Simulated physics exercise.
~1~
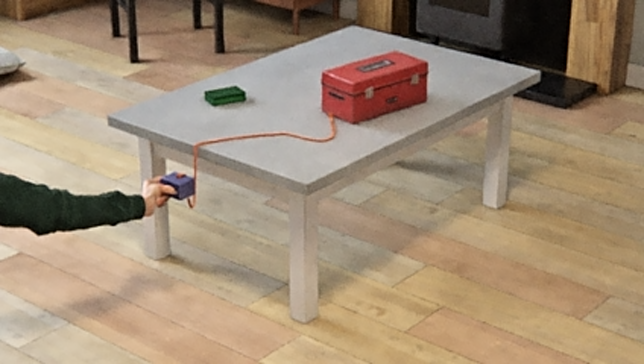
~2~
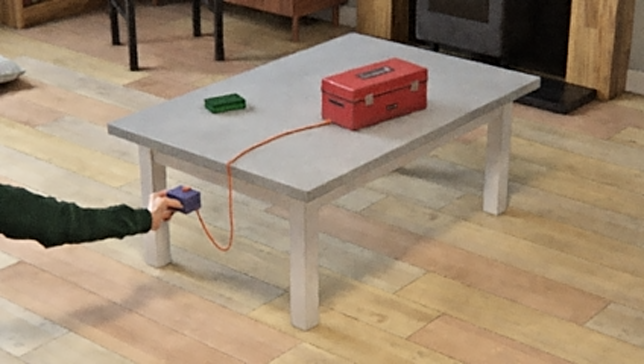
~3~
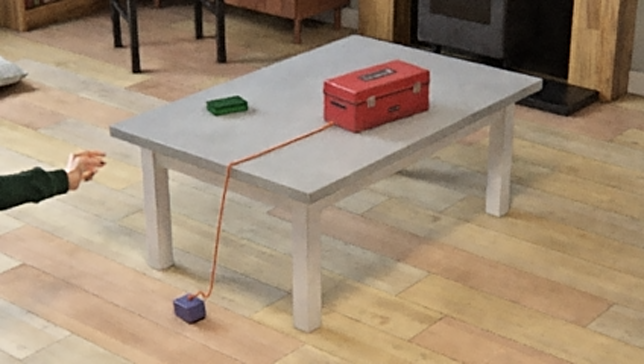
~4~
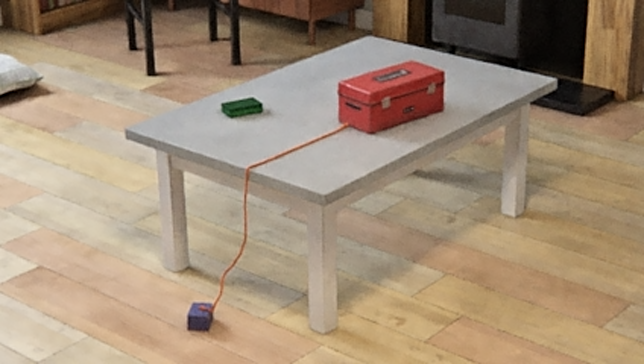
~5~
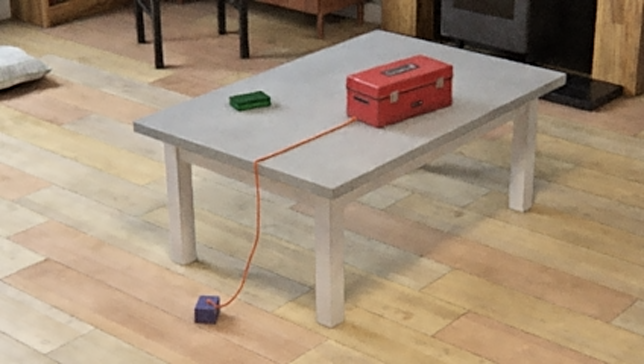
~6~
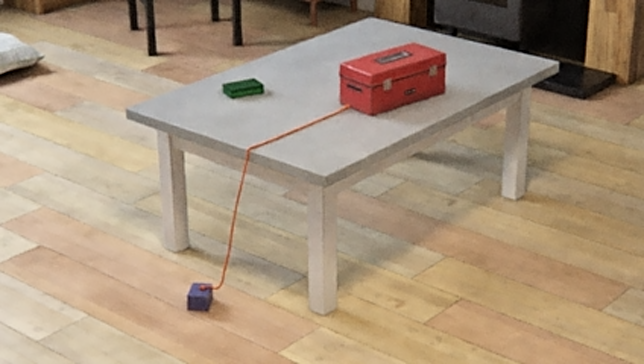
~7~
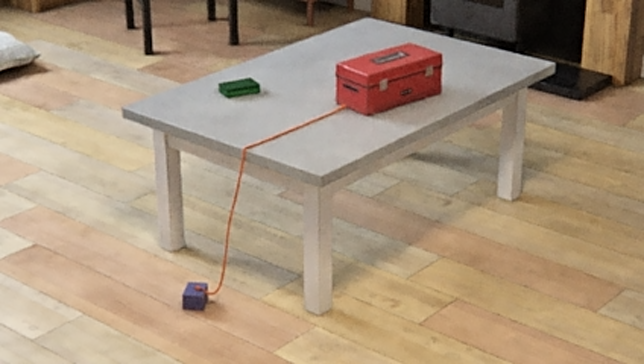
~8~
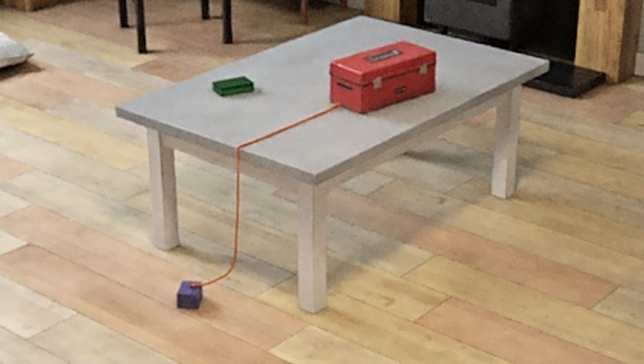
A hand lowered a blue block on an orange string past the edge of a gray table, then let go and drew back. The block dropped to the floor and stayed there, while the red toolbox and green sponge stayed put on top.
